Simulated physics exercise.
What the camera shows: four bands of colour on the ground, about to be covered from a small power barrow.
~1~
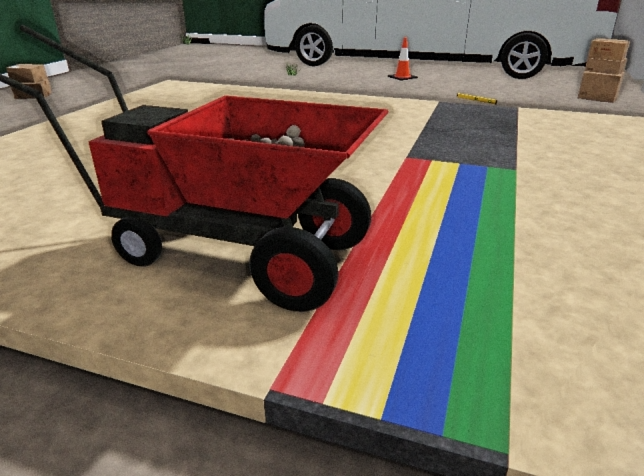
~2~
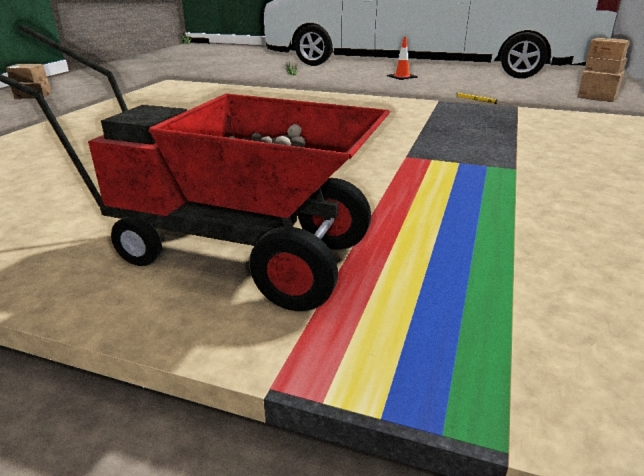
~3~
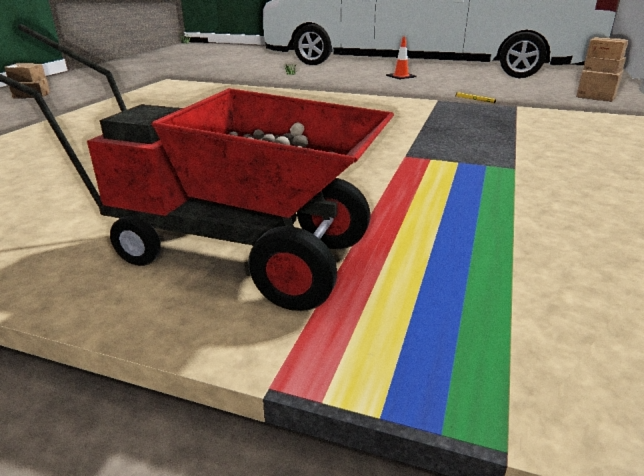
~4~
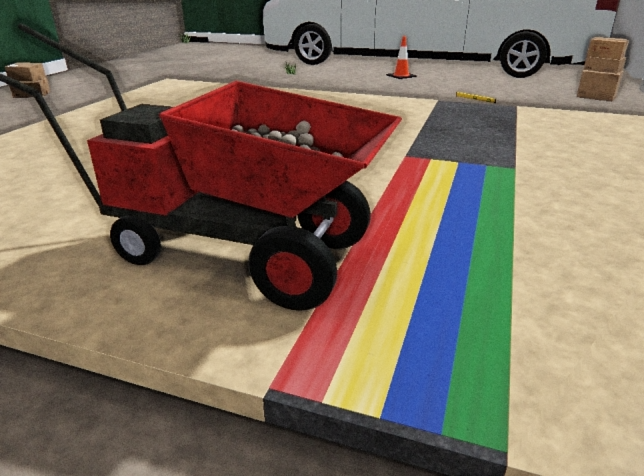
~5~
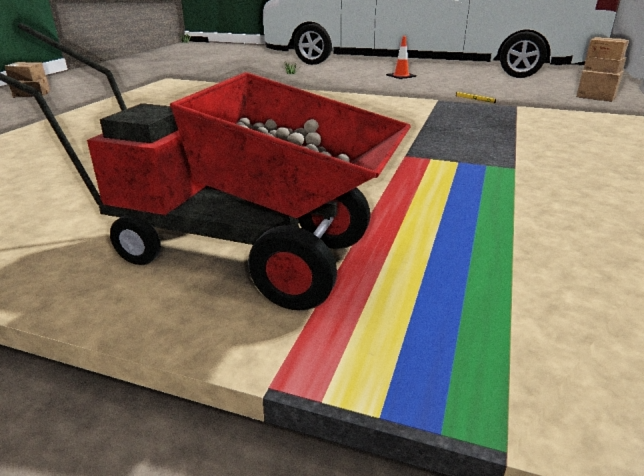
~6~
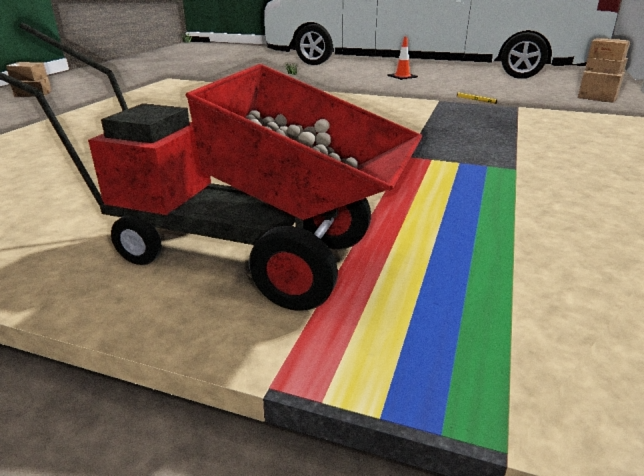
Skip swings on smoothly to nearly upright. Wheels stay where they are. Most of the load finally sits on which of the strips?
It sits mostly on the green strip.
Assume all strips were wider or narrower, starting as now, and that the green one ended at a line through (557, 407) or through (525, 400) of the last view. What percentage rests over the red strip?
0 per cent, then 0 per cent, roughly.
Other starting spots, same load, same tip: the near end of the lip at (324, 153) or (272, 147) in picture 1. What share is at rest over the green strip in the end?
30 % then 20 %.
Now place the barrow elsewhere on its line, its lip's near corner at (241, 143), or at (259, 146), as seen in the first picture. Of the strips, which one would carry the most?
Spot 1 - the yellow strip; spot 2 - that yellow strip.
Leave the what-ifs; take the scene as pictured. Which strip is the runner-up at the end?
That blue strip.
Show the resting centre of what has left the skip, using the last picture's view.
The centre comes to rest close to (496, 301).
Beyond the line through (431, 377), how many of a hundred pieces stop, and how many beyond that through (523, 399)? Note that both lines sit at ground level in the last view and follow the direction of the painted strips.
80 % and 20 %, in that order.
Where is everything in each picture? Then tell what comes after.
The first picture shows lip of the skip near (347, 156), level; top of the load near (258, 156), river pebbles; red strip near (322, 346); yellow strip near (372, 358); blue strip near (425, 370); green strip near (481, 383).
The second picture shows lip of the skip near (349, 157), level; top of the load near (259, 154).
The third picture shows lip of the skip near (354, 160), tipped barely; top of the load near (257, 149).
The fourth picture shows lip of the skip near (364, 166), tipped a little; top of the load near (248, 145).
The fifth picture shows lip of the skip near (376, 175), tipped a little; top of the load near (255, 140).
The sixth picture shows lip of the skip near (390, 188), tipped clearly; top of the load near (253, 127); red strip near (321, 345); yellow strip near (371, 357); blue strip near (424, 369); green strip near (480, 383).
Shortly afterwards, skip tipped steeply; the whole lot in the skip.
Next, skip tipped right over; the bulk in the skip; a little over the blue strip; a little over the green strip.
Some moments later, skip tipped right over; a little in the skip; a little over the blue strip; near a third over the green strip; near a quarter off the paint.
In the end, skip tipped right over; a little in the skip; none at all over the red strip; none at all over the yellow strip; a little over the blue strip; near a third over the green strip; near a quarter off the paint.
